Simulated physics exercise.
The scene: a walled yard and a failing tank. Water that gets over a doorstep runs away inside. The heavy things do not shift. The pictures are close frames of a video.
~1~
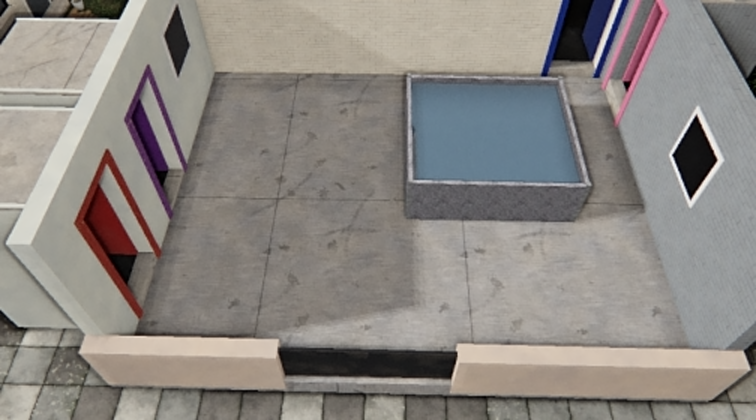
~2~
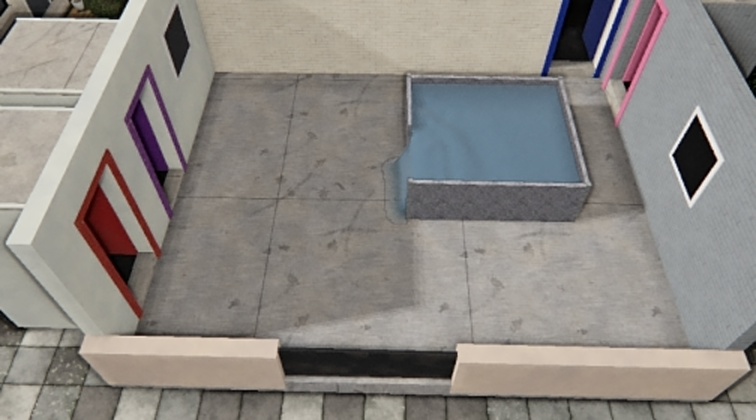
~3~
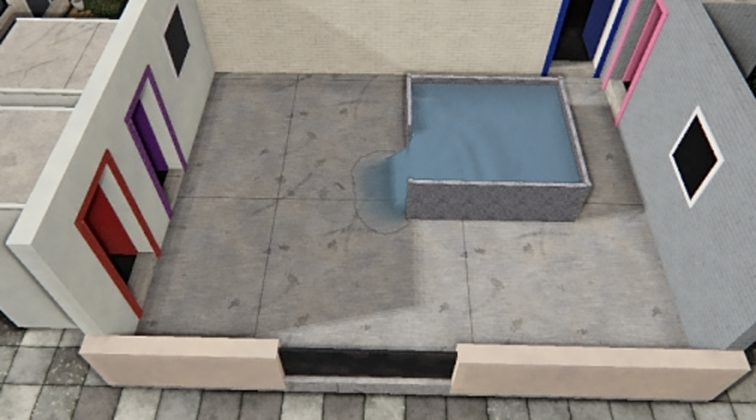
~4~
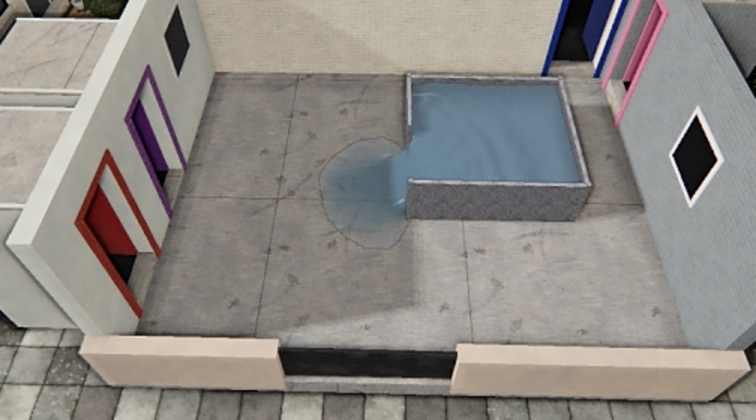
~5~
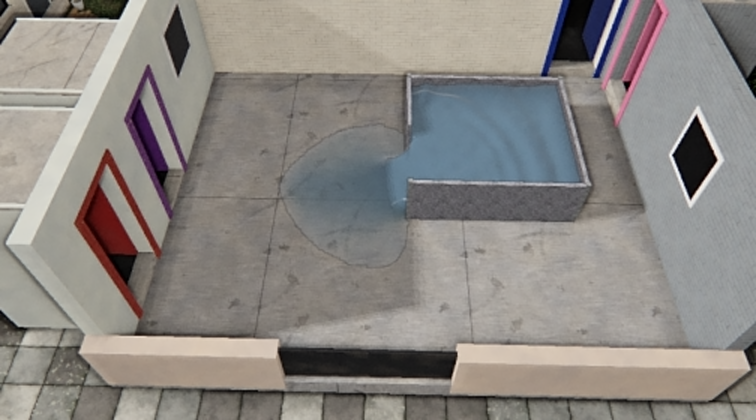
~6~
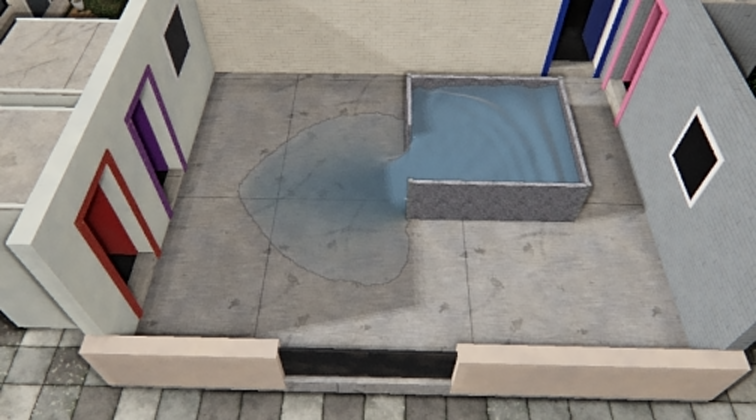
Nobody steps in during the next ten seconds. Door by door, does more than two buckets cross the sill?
One by one: The purple door takes more than that; the red door takes more than that; the blue door stays under that; the pink door stays under that.
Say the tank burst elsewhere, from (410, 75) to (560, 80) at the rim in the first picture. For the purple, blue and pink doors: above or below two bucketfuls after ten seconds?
Then: The purple door passes that mark; the blue door goes over; the pink door passes that mark.
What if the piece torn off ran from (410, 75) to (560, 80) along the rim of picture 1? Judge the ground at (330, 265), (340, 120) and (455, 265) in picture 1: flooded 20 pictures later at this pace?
In that order: Not flooded, wet, no water.
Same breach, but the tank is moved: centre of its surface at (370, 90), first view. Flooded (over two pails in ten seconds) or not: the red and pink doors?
The red door lets less in; the pink door holds.
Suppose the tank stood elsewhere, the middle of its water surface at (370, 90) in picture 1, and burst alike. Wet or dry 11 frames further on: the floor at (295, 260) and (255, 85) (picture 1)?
One after the other: Dry, wet.
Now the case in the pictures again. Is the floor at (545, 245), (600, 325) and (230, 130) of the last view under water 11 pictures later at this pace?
In turn: Dry, free of water, covered.
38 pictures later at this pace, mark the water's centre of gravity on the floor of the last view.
Close to (353, 188).
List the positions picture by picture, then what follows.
The first frame shows still water in the tank at (491, 130).
In the second frame, water pours out at (410, 178) and has run to (404, 222).
In the third frame, water pours out at (410, 178) and has run to (362, 163).
In the fourth frame, water pours out at (410, 179) and has run to (326, 173).
In the fifth frame, the front is at (286, 180), out from the gap at (410, 179).
In the sixth frame, the front is at (244, 193), out from the gap at (410, 179).
A moment on, water covers 40 % of the floor; the purple door over two buckets in, the red door wet at the sill, nothing in, the blue door not reached, the pink door not reached.
Next, water covers 45 % of the floor; the purple door far over two buckets in, the red door under two buckets in, the blue door not reached, the pink door not reached.
Then, water covers 50 % of the floor; the purple door far over two buckets in, the red door over two buckets in, the blue door not reached, the pink door not reached.
Later, water covers 80 % of the floor; the purple door far over two buckets in, the red door far over two buckets in, the blue door not reached, the pink door not reached.
In the end, water covers 100 % of the floor; the purple door far over two buckets in, the red door far over two buckets in, the blue door wet at the sill, nothing in, the pink door wet at the sill, nothing in.
